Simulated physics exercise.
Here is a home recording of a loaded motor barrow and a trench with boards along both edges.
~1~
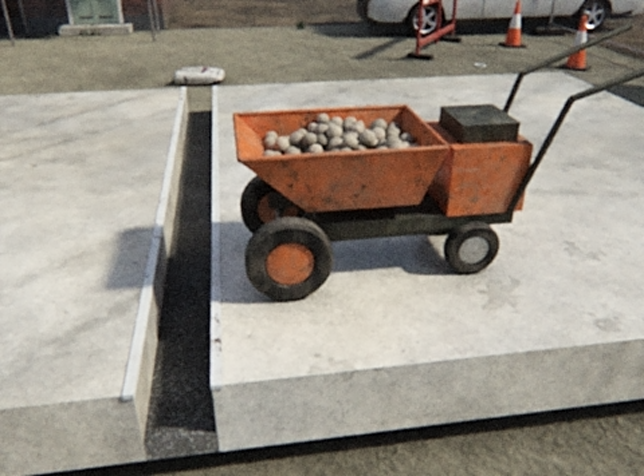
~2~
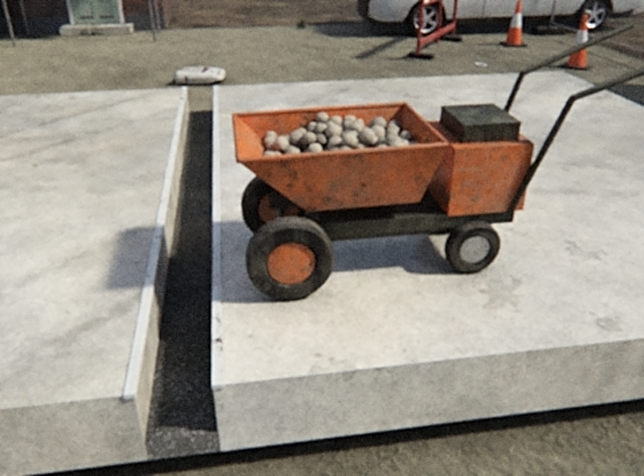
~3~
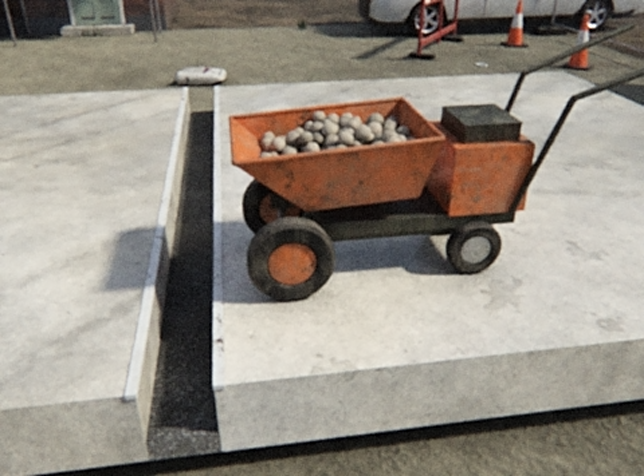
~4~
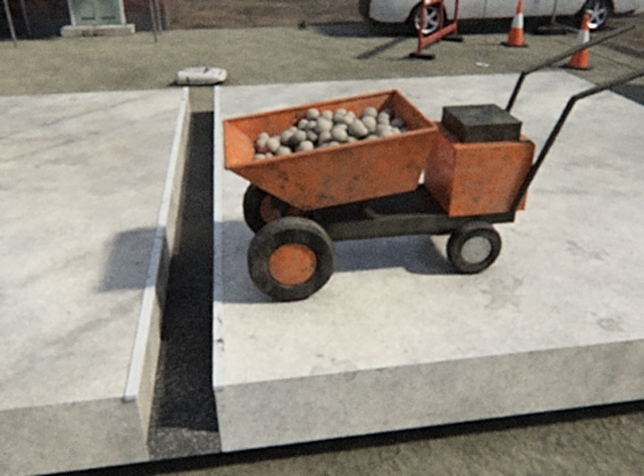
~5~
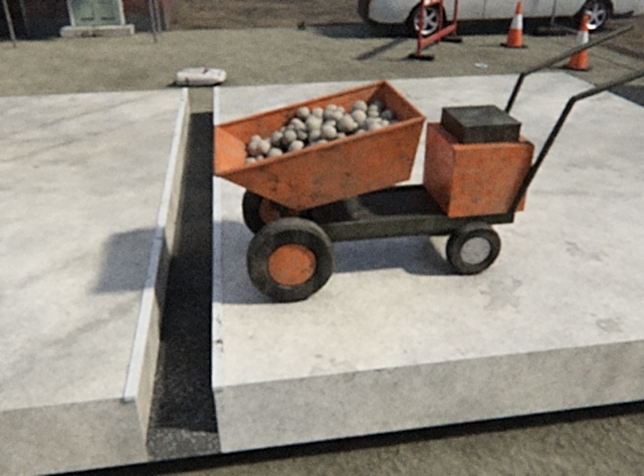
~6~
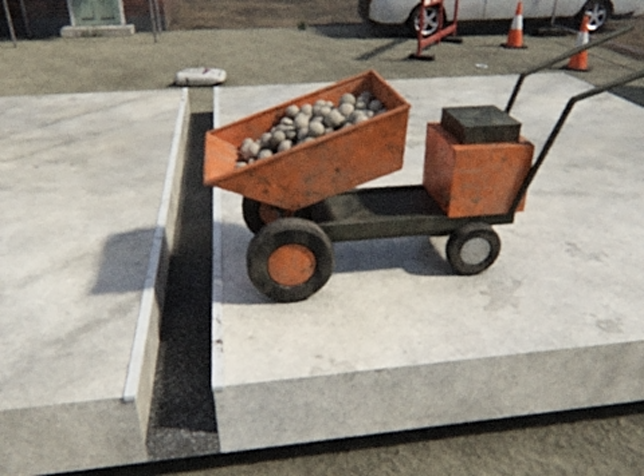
At the start, an orange motor barrow loaded with river pebbles stands on pale concrete beside a narrow trench, its skip level. The skip then tips gradually to the left, its lip lowering toward the trench and its back end rising, until it is clearly tilted, with the pebbles still inside.
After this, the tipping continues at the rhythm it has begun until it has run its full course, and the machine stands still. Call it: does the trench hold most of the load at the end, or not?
Not - it holds the smaller portion.
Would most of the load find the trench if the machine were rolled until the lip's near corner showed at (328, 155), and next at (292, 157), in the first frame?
For the first case I'd say upwards of half, and for the second case upwards of half.
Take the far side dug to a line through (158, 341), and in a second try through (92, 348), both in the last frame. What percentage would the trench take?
The share would be 10 % first and 90 % second.
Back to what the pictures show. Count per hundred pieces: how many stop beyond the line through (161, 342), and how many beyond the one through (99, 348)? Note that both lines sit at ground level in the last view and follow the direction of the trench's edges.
The first gives 80 %, the second 40 %.
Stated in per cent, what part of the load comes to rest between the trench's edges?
About 35 in every hundred pieces.
Just after the last frame, skip tipped steeply; every one in the skip.
A moment on, skip tipped right over; roughly two thirds in the skip; about a tenth in or heaped over the trench; roughly a quarter beyond it; about a tenth falling.
Further on, skip tipped right over; just a few in the skip; roughly a third in or heaped over the trench; roughly two thirds beyond it.
When it is over, skip tipped right over; roughly a third in or heaped over the trench; roughly two thirds beyond it.
